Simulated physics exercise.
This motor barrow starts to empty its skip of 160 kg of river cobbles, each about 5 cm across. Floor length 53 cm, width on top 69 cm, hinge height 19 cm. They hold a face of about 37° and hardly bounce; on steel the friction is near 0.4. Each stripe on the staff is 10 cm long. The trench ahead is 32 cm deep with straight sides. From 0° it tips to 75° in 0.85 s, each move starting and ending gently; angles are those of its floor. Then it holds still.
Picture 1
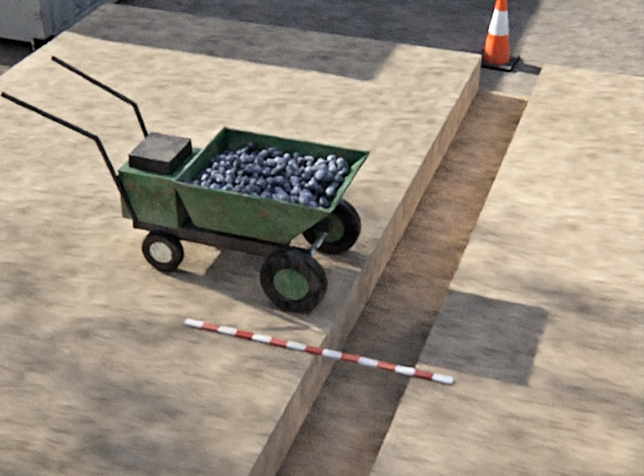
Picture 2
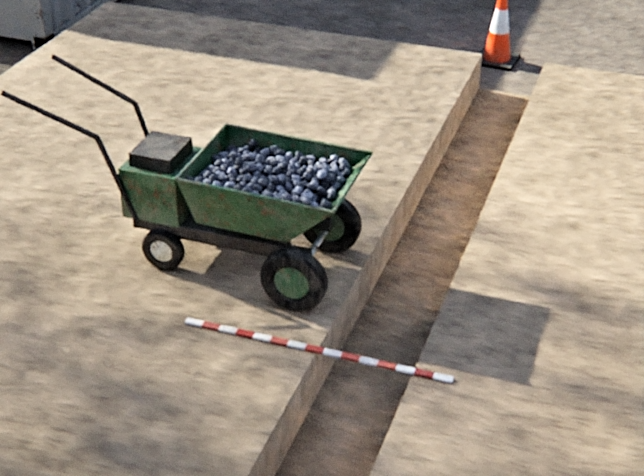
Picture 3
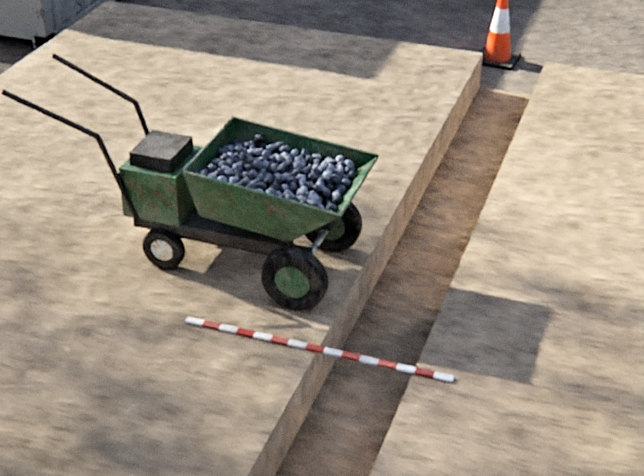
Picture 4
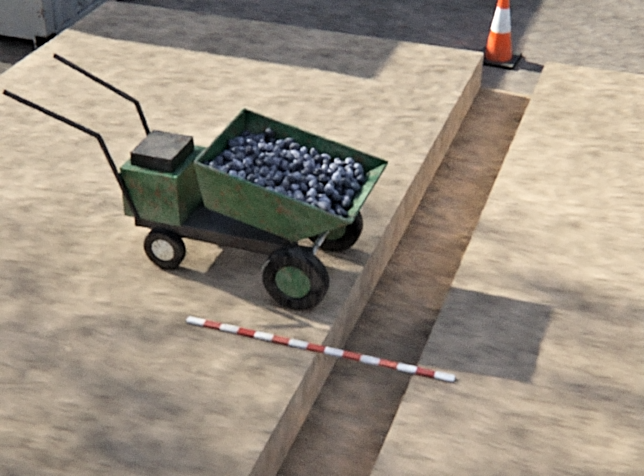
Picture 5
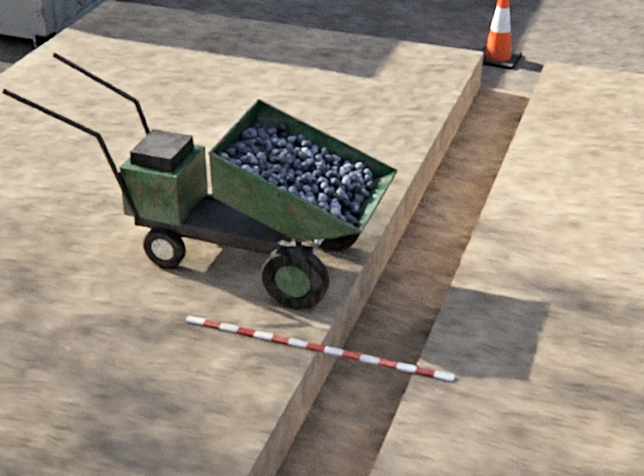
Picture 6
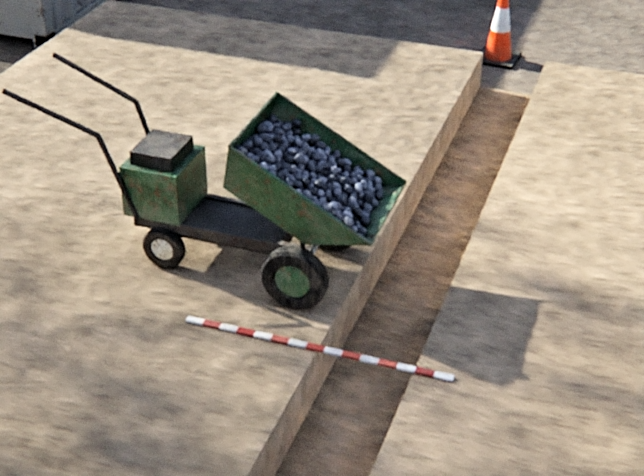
A green motor barrow with black handles and a skip full of dark, rounded stones stands on pale, dusty ground beside a straight trench, seen from above at an angle. A red-and-white striped staff lies in front of it across the trench, and an orange-and-white cone stands at the upper right. The skip tilts forward toward the right, its rear rising well clear of the chassis, while the wheels and camera stay still.
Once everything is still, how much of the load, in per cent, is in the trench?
Close to 61 in a hundred.
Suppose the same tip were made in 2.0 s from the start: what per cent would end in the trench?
Then about 75 per cent.
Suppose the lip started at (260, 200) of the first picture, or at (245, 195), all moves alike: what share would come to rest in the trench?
About 100 and 75 per cent.
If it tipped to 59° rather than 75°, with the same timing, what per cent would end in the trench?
It would be near 65 per cent.
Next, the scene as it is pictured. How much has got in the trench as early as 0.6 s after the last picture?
About 30 per cent by then.
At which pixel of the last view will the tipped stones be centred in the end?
Their middle is at about (429, 329).
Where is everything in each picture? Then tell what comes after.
The first picture shows lip at (331, 212), floor tilted 0°, highest stones at (301, 171).
In the second picture, the skip is at 2°, its lip at (334, 212); the top of the load is at (296, 168).
In the third picture, the skip is at 6°, its lip at (341, 216); the top of the load is at (256, 156).
The fourth picture shows lip at (351, 223), floor tilted 12°, highest stones at (250, 144).
In the fifth picture, the skip is at 20°, its lip at (361, 232); the top of the load is at (259, 138).
In the sixth picture, the skip is at 29°, its lip at (371, 245); the top of the load is at (270, 128).
Then, 0.3 s after the last picture the floor is at 64°, 100 % in the skip; the foremost stones are at (402, 264).
Then, 0.6 s after the last picture the floor is at 75°, 55 % in the skip, 28 % in the trench, 17 % past the trench; the foremost stones are at (479, 318).
Then, 0.9 s after the last picture the floor is at 75°, 8 % in the skip, 54 % in the trench, 38 % past the trench; the foremost stones are at (605, 328).
Then, 2.9 s after the last picture the floor is at 75°, 0 % in the skip, 61 % in the trench, 39 % past the trench; the foremost stones are past the picture's edge.
